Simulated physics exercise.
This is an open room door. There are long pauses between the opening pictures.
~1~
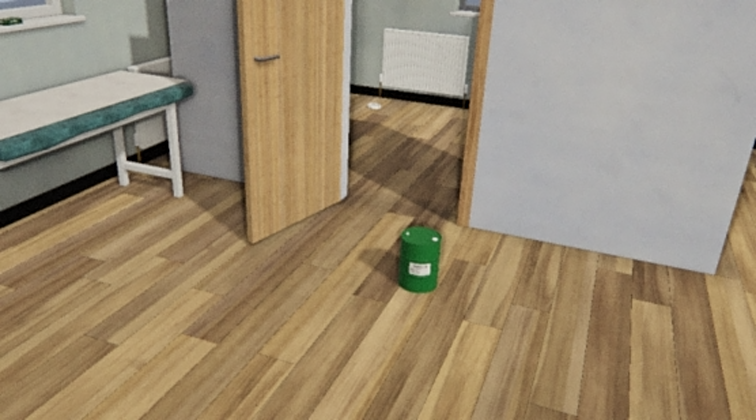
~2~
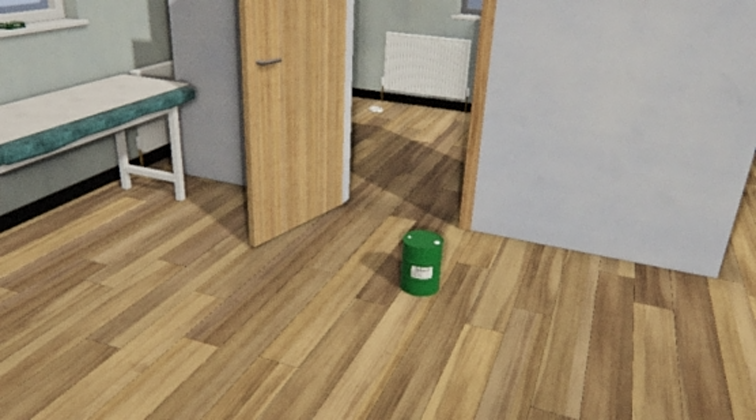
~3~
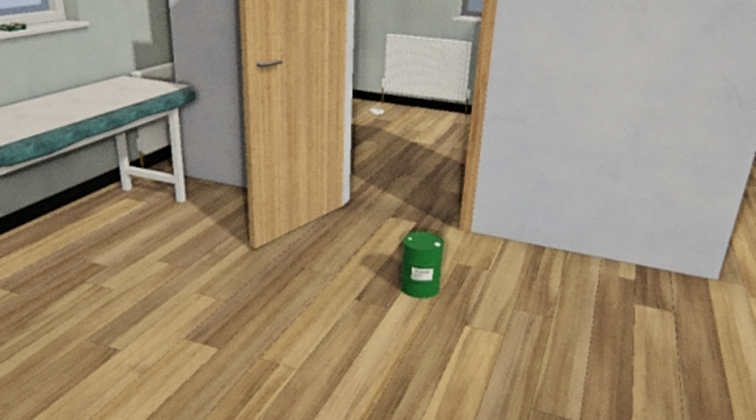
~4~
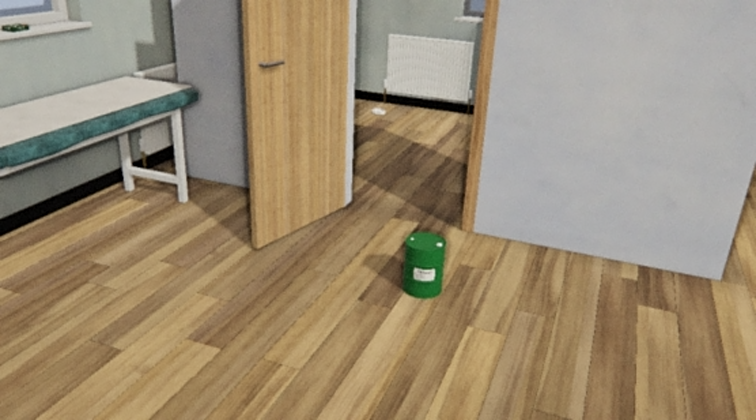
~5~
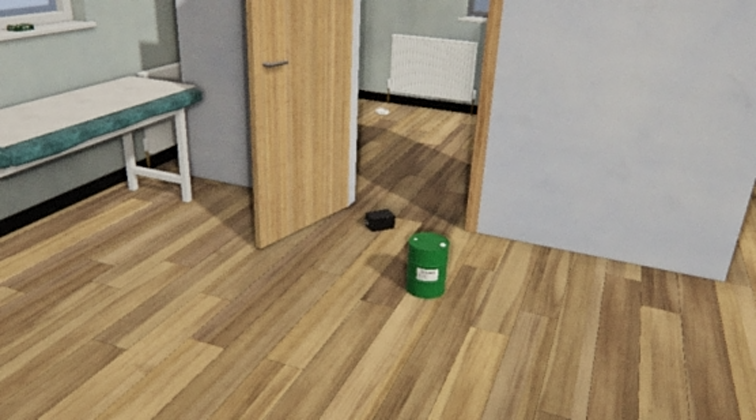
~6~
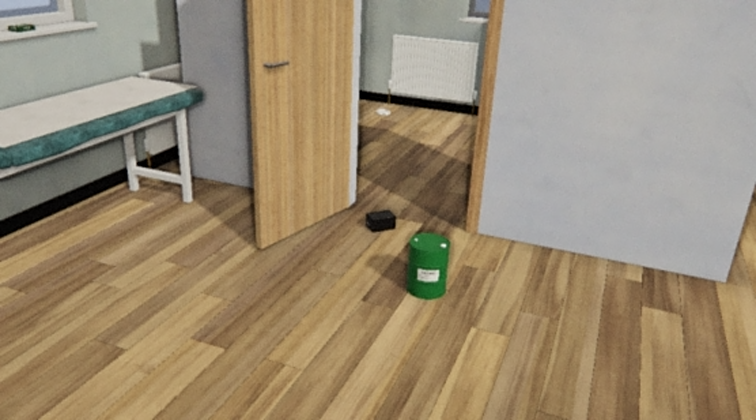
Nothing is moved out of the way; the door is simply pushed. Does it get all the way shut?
It closes.
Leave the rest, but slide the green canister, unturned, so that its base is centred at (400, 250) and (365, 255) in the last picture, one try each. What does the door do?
First try: It jams; second try: It is blocked.
Then, 1.10 s on from there, door at 55°.
Then, 1.60 s on from there, door at 18°; black box shifted about its own width near (402, 215).
In the end, door at 0°; moved from the start, black box; green canister unmoved. At the end, from the last picture's camera, black box near (412, 206).
